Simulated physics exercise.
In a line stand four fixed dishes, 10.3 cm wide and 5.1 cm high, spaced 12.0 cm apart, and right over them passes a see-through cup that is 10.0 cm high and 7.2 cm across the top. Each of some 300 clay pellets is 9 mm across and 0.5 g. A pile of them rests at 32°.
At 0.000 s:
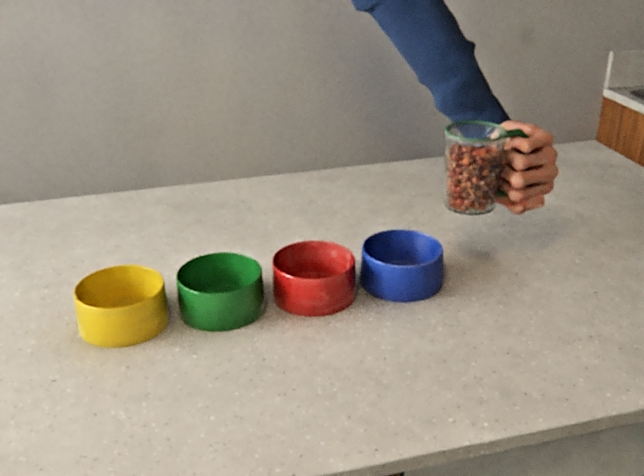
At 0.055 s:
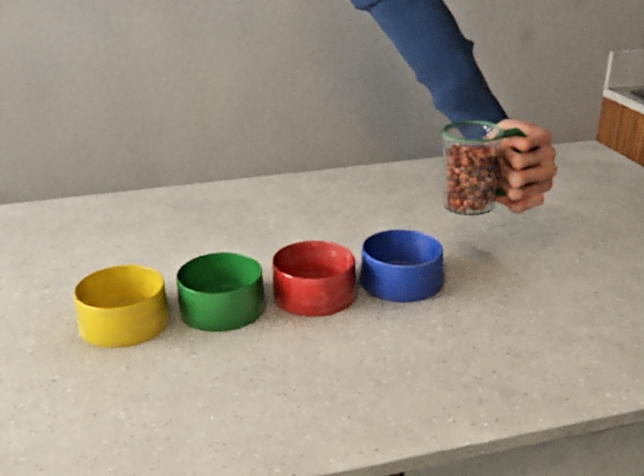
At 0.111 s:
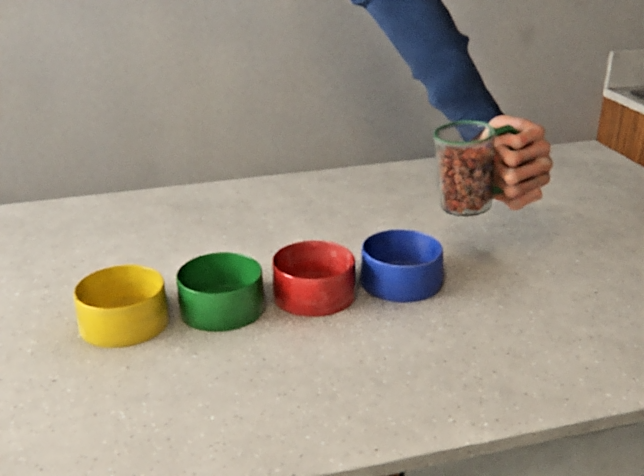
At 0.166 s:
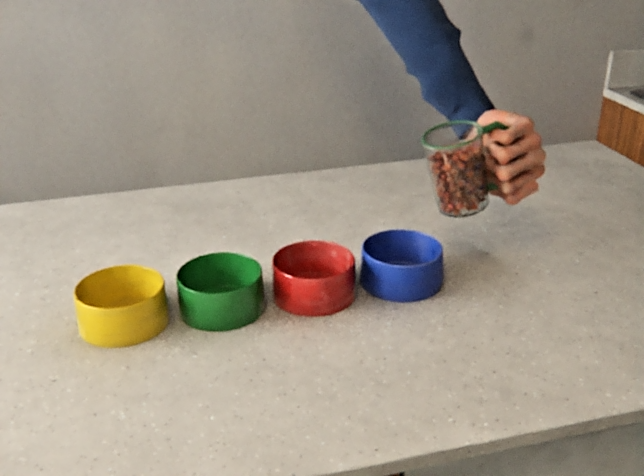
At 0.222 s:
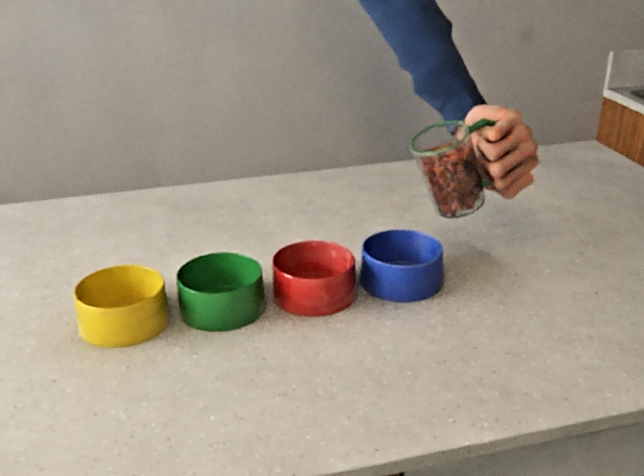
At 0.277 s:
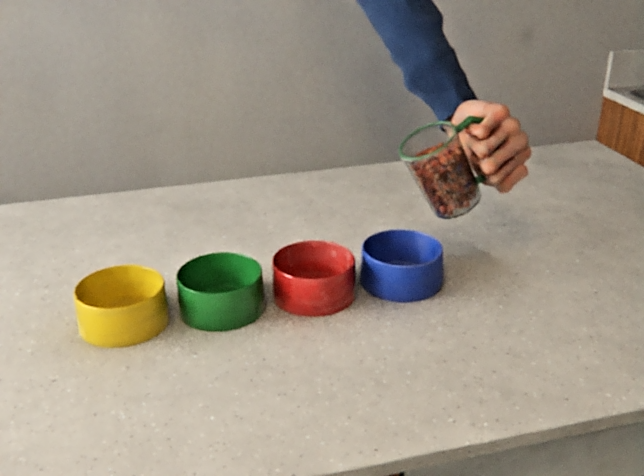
A clear cup of small reddish-brown pieces, held by a hand in a blue sleeve, moved slightly left and tilted leftward above a counter with yellow, green, red and blue dishes in a row.
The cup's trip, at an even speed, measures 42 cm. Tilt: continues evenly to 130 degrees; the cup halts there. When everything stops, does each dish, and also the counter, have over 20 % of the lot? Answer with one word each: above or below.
Red above, blue below, green above, yellow below, counter above.
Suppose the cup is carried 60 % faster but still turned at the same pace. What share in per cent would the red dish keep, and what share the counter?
Then the red dish gets 0 and the counter 20.
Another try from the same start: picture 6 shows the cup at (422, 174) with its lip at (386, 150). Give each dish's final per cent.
The red dish keeps 0, the blue dish 0, the green dish 0 and the yellow dish 90.
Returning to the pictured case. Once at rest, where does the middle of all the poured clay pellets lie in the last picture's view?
(274, 293).
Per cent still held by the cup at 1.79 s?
0 per cent.
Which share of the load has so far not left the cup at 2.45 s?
About 0 percent.
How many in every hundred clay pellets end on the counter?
About 30 percent.
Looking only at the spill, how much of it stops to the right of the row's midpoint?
That works out to close to 40 per cent.
After 1.19 s, tilt 130 degrees; cup holds 25 %, red 50 %, green 5 %.
After 1.79 s, tilt 130 degrees; cup holds 0 %, red 45 %, green 30 %.
After 2.45 s, tilt 130 degrees; cup holds 0 %, red 45 %, green 30 %.
By 2.8 s all is still; red 45 %, blue 0 %, green 30 %, yellow 0 %, counter 30 %.
